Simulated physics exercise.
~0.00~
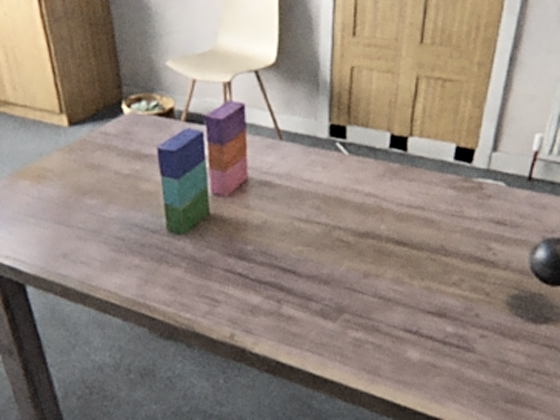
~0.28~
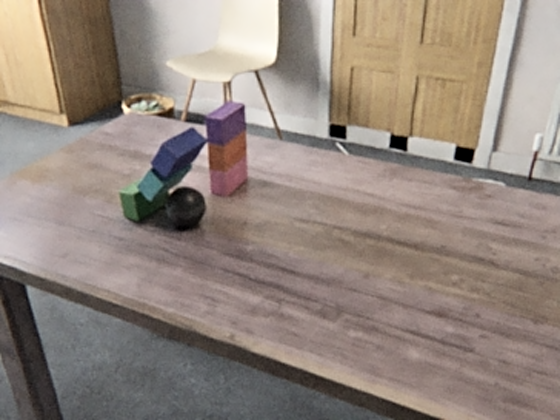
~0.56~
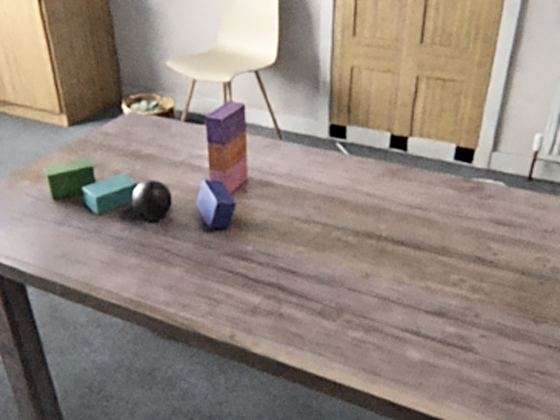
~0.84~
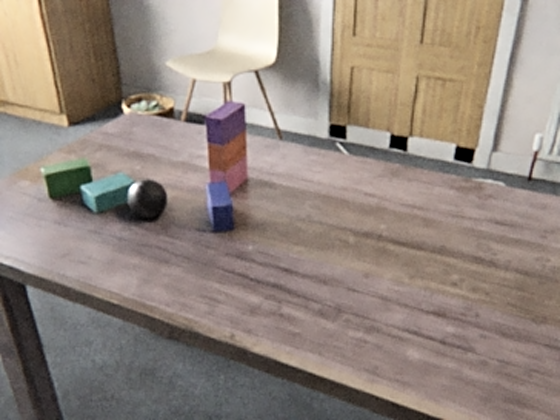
A black ball came in from the right across the wooden table and knocked apart the stack of green, turquoise and blue blocks, which ended up scattered around it, while the purple, orange and pink stack beside them stayed standing.
